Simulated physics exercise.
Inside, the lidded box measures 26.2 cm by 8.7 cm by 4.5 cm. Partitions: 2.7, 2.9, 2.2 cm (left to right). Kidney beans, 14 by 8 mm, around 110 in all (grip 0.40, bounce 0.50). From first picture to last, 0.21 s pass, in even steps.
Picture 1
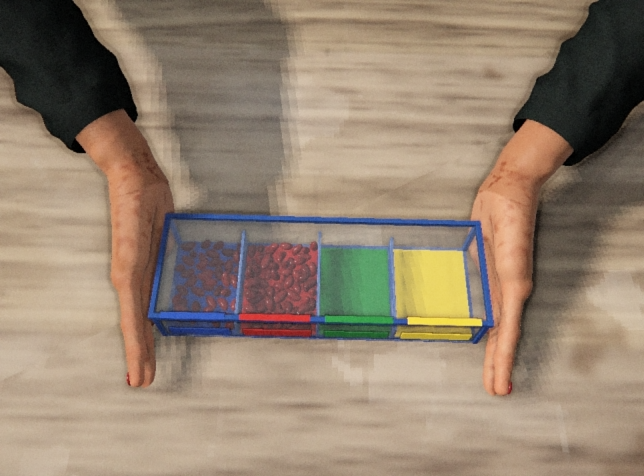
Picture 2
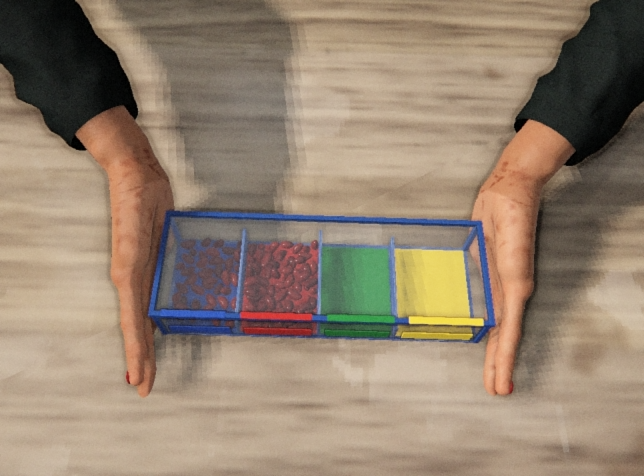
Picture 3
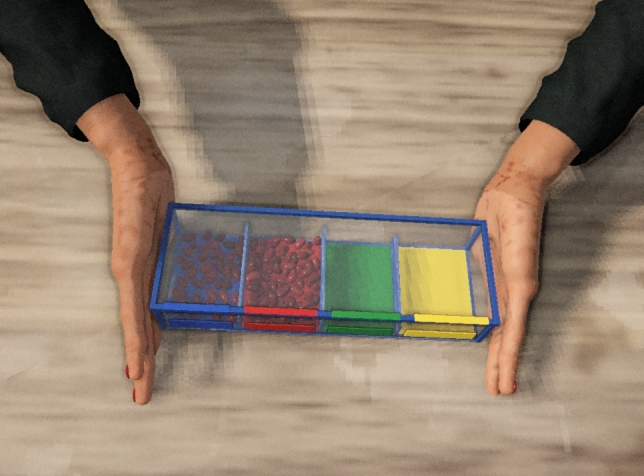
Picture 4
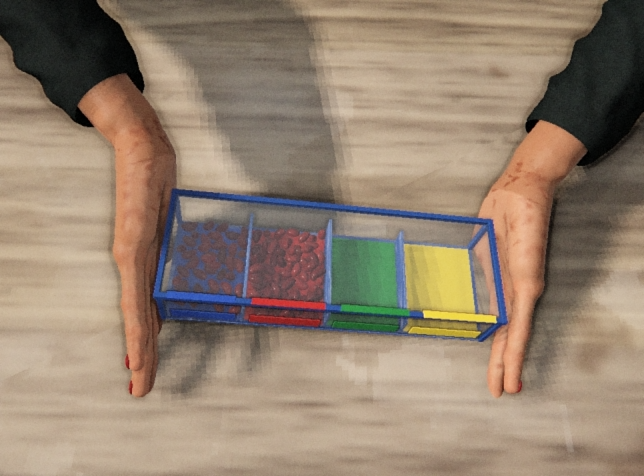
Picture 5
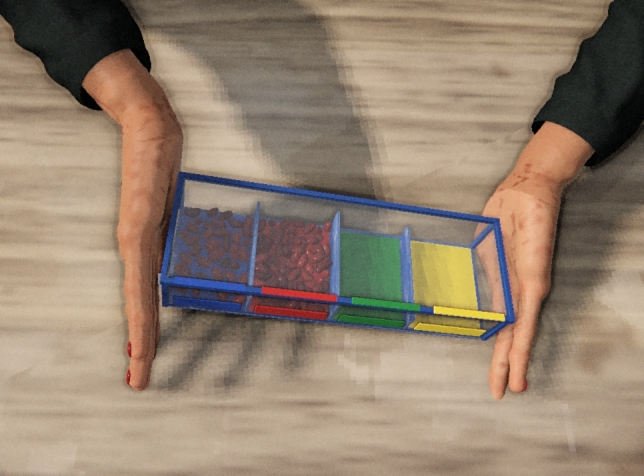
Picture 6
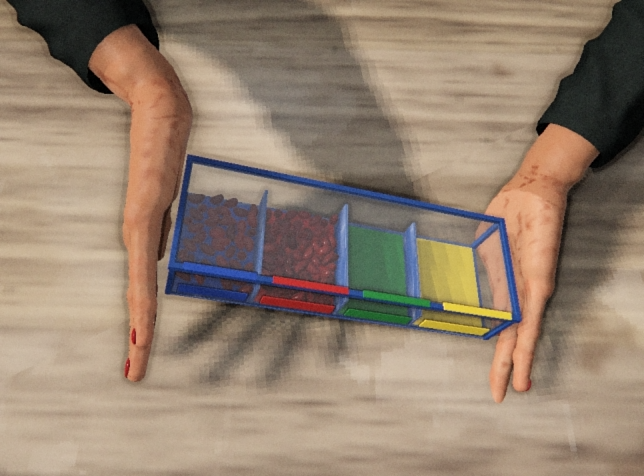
Two hands holding a clear lidded box of beans and green and yellow blocks between the palms, gradually raising its left end.
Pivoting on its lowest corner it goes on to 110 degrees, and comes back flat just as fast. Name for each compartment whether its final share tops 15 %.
Red: Over, blue: Under, green: Under, yellow: Over.
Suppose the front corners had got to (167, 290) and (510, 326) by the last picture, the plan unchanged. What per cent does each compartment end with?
Red 55, blue 5, green 5, yellow 30.
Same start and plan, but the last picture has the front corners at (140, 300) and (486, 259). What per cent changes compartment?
Then about 45 per cent.
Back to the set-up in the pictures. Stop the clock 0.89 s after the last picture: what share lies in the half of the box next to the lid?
Some 80 per cent.
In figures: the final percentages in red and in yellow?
Red 60, yellow 30.
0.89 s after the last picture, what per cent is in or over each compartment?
Red 65; blue 10; green 10; yellow 15.
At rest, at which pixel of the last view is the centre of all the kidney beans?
Near (318, 273).
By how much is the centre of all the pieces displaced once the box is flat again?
Roughly 8.0 cm.
Then, 0.89 s after the last picture, tilt 110 degrees; red 65 %, blue 10 %, green 10 %, yellow 15 %.
Then, 1.48 s after the last picture, tilt 49 degrees; red 60 %, green 5 %, yellow 30 %.
Then, 2.12 s after the last picture, tilt 0 degrees; red 60 %, green 10 %, yellow 30 %.
In the end, red 60 %, blue 0 %, green 10 %, yellow 30 %.
